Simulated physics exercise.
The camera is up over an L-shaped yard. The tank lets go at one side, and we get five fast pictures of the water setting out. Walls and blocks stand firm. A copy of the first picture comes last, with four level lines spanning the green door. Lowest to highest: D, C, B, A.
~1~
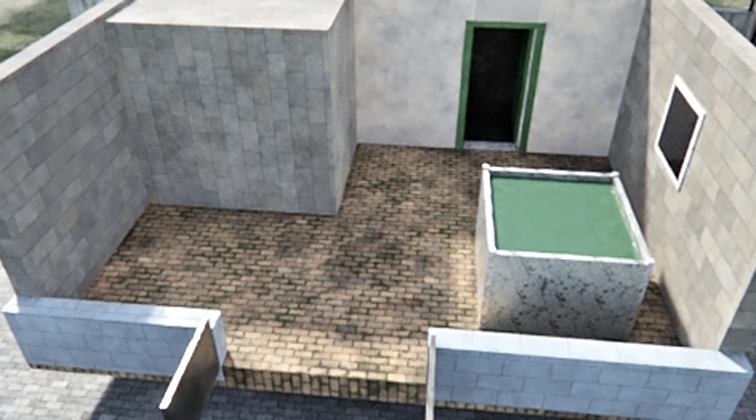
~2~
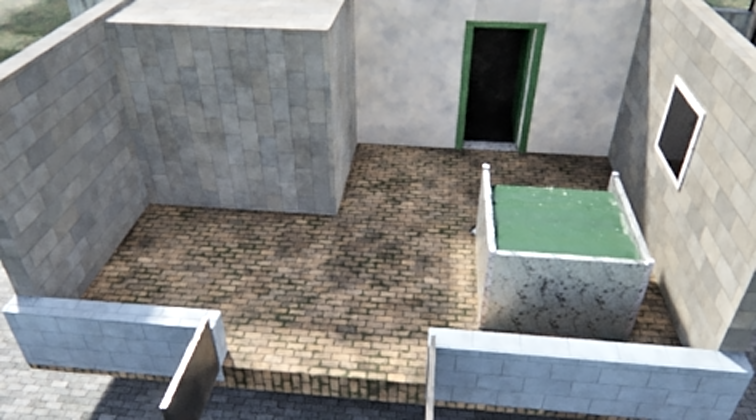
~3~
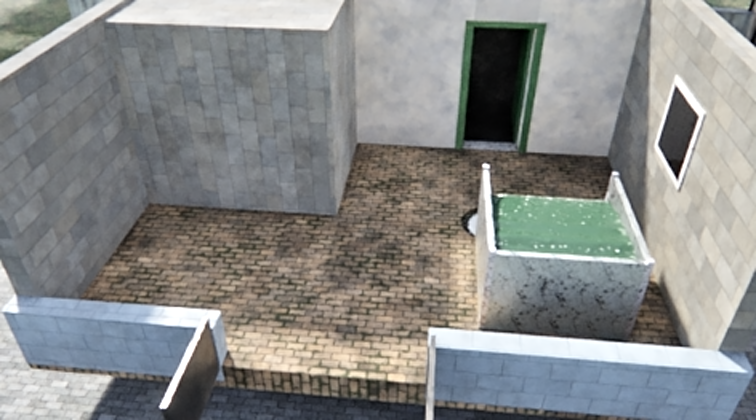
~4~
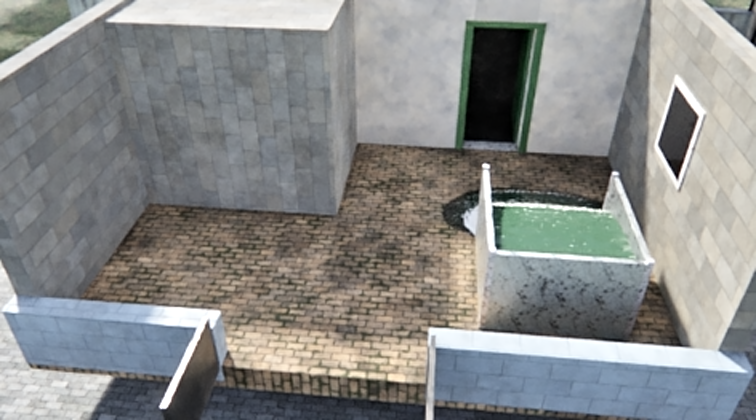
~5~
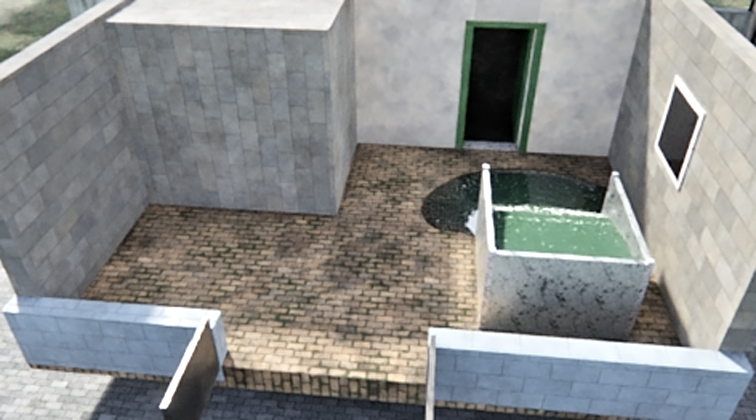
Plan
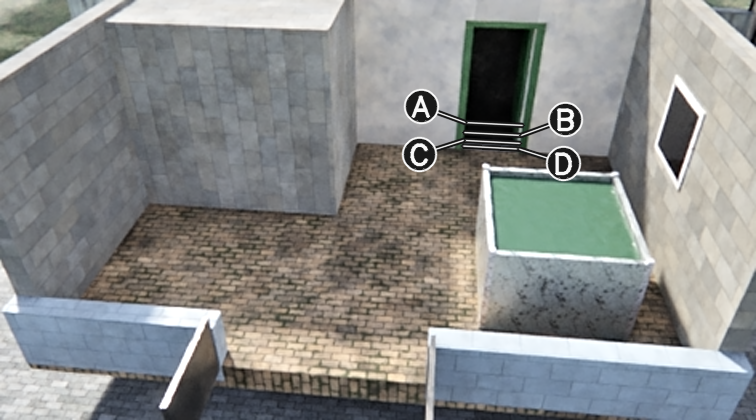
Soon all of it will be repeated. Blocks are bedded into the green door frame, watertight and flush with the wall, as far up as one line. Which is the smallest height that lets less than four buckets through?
The limit is A.
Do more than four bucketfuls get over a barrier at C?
Yes, that goes wrong.
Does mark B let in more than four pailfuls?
Yes, it does.
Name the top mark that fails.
That is mark B.
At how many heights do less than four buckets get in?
One of them.
In white, A at (493, 123); B at (492, 133); C at (491, 141); D at (491, 147); from the bottom up D, C, B, A.
For mark A, a splash gets over, under a bucket.
For mark B, about 10 bucketfuls get in.
For mark C, dozens of bucketfuls pour in.
For mark D, dozens of bucketfuls pour in.
